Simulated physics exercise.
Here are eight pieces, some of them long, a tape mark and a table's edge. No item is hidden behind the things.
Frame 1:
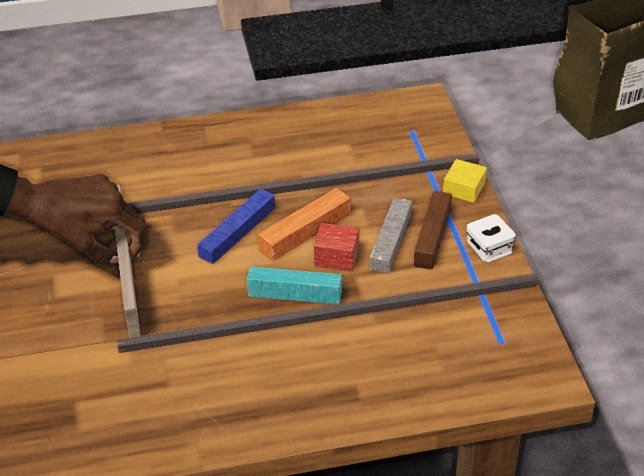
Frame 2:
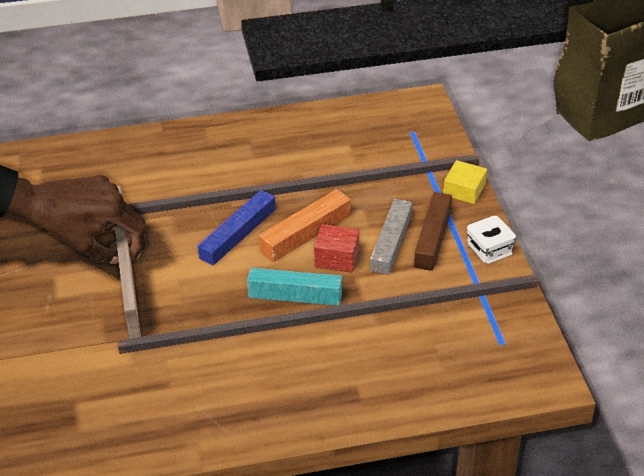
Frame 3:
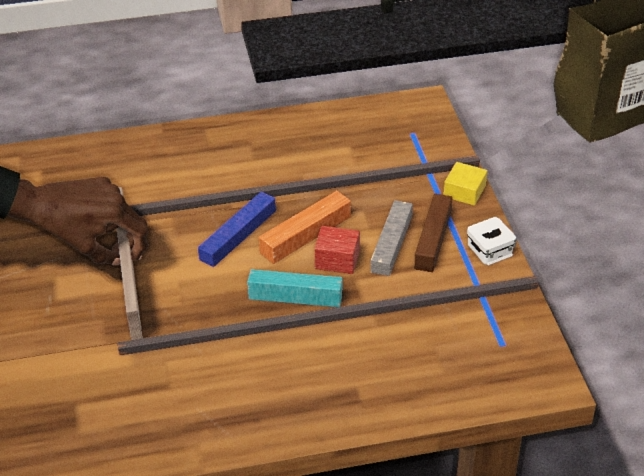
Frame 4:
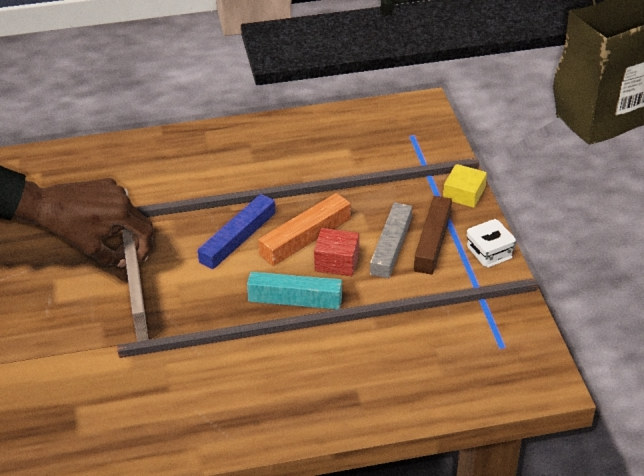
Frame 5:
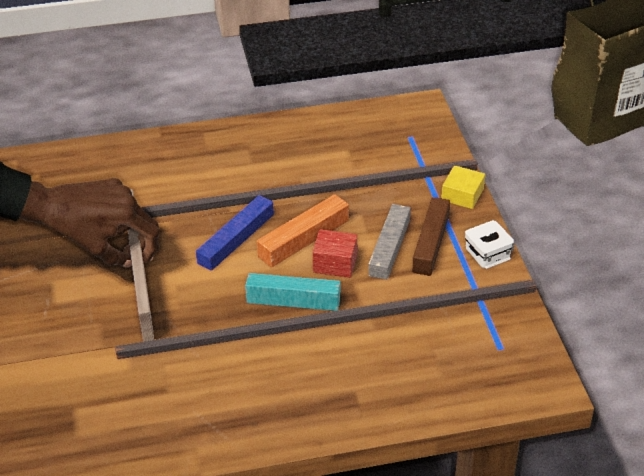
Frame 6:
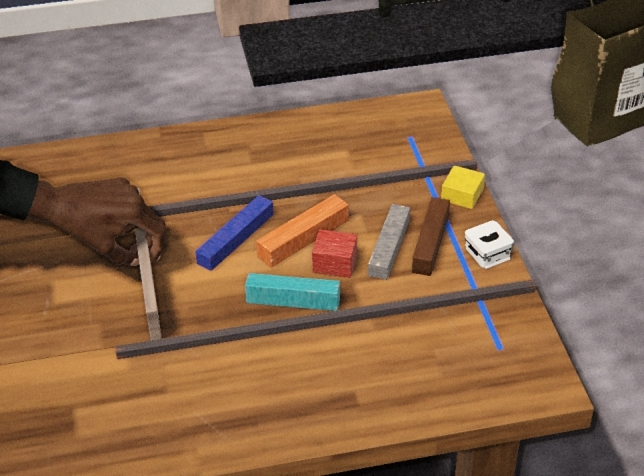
A hand slid a thin board slightly to the right between two dark rails on a wooden table, while the colourful blocks, the white case and the blue tape ahead of it stayed put.
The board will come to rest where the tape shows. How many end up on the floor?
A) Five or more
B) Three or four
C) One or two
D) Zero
B.
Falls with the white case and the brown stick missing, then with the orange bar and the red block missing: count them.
First try: 1 fallen; other try: 1.
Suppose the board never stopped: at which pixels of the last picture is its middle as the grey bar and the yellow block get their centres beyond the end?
Approx. (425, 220) / approx. (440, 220) for the other.
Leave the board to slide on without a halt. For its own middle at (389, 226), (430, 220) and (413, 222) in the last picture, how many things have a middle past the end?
Place by place: 1, 3 and 2.
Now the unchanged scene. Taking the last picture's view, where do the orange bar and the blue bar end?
In the last picture they sit at about (485, 223) and about (463, 199).
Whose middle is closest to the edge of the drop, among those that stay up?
The red block is the one you want.
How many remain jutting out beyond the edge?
The count is 3.
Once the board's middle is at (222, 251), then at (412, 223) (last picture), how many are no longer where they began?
By then 1, and later 8.
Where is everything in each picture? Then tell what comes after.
Yellow block (465, 181); white case (490, 239); brown stick (433, 229); board (125, 260); tape (453, 227), in the first picture.
White case (490, 241); orange bar (306, 225), in the second picture.
Brown stick (434, 232); blue bar (238, 228), in the third picture.
Yellow block (465, 186); red block (337, 252), in the fourth picture.
White case (488, 246); grey bar (390, 241), in the fifth picture.
Yellow block (463, 187); white case (488, 246); brown stick (431, 236); board (146, 263); tape (451, 233), in the sixth picture.
Soon after, none off yet; yellow block at rest near (463, 187); white case at rest near (488, 246); brown stick at rest near (431, 236).
After that, none off yet; yellow block at rest near (463, 187); white case moving near (498, 245); brown stick displaced a little near (461, 232).
In the end, the number that fall off is three or four; gone, grey bar, brown stick, white case and yellow block.
